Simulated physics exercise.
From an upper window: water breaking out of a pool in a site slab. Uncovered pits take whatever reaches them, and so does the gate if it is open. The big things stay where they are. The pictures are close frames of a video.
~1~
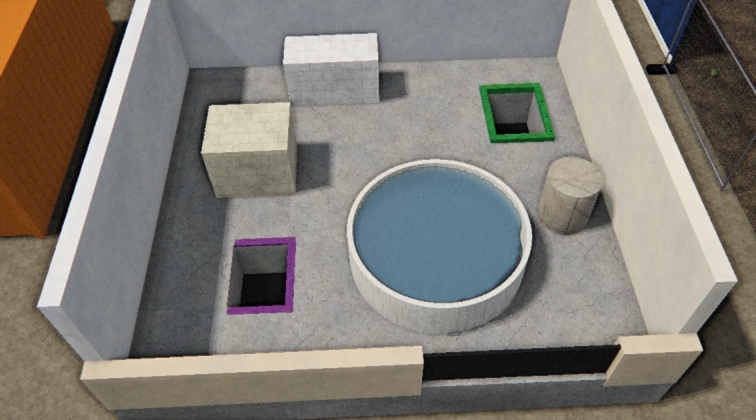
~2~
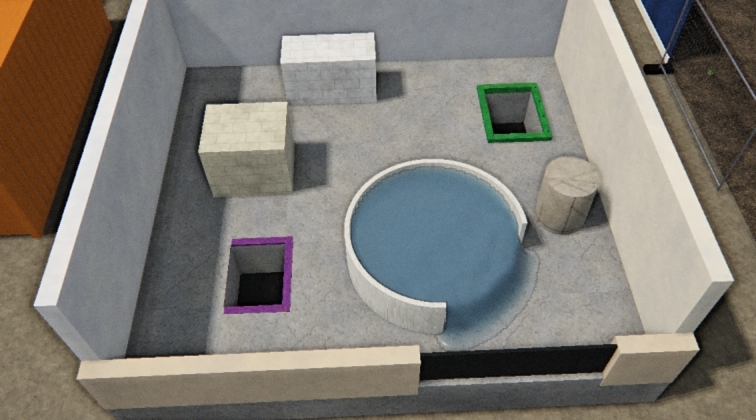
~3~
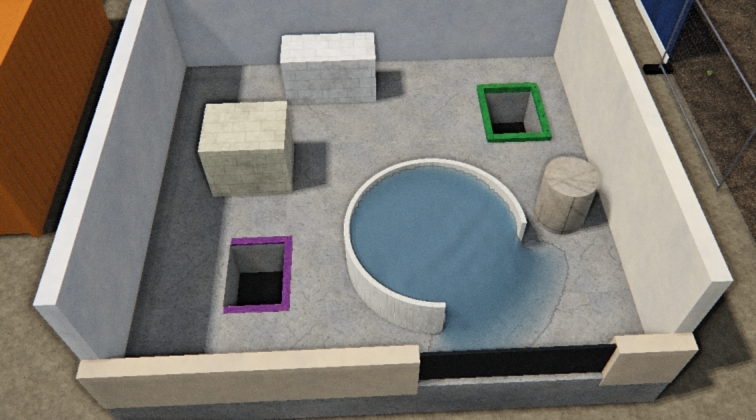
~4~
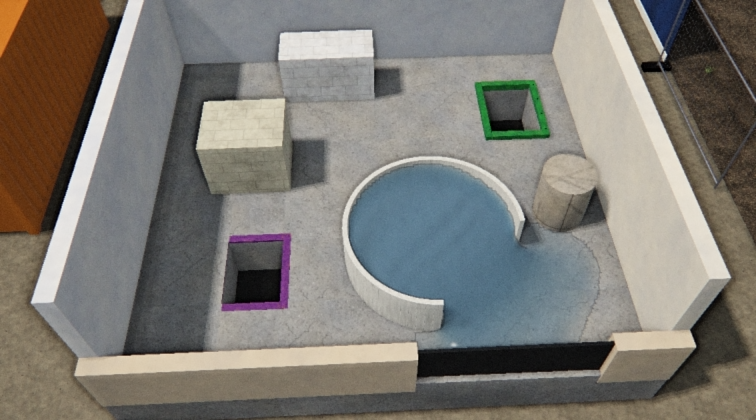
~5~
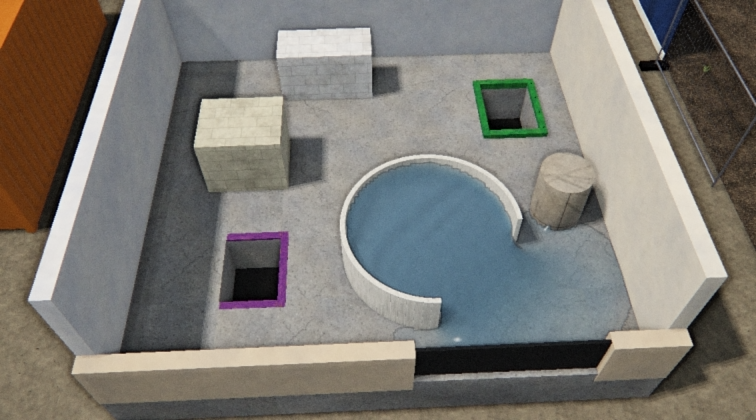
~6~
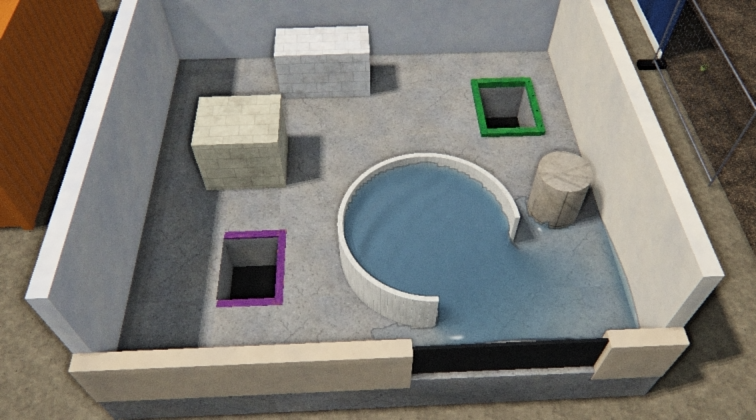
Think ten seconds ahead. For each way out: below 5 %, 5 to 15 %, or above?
In the end: The gate takes less than 5 %; the purple pit takes from 5 to 15 %; the green pit takes from 5 to 15 %.
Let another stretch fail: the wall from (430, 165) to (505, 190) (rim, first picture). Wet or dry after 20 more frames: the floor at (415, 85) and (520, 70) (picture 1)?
In that order: Covered, under water.
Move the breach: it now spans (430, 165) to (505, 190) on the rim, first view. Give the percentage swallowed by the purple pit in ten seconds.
Parts in a hundred: Purple 2.
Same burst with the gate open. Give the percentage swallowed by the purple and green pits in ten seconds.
Parts in a hundred: Purple 0, green 0.
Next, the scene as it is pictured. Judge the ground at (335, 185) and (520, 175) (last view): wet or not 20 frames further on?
In that order: Not flooded, covered.
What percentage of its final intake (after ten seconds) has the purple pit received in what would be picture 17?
Some 5 per cent.
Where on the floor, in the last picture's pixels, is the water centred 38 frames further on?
I would point to (450, 224).
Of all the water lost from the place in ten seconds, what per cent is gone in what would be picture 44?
Some 75 per cent.
A moment on, water covers 20 % of the floor; the gate 0 %, the purple pit 0 %, the green pit 0 %.
Next, water covers 25 % of the floor; the gate 0 %, the purple pit 0 %, the green pit 0 %.
Then, water covers 45 % of the floor; the gate 0 %, the purple pit 1 %, the green pit 3 %.
Later, water covers 70 % of the floor; the gate 0 %, the purple pit 3 %, the green pit 7 %.
In the end, water covers 100 % of the floor; the gate 0 %, the purple pit 7 %, the green pit 7 %.
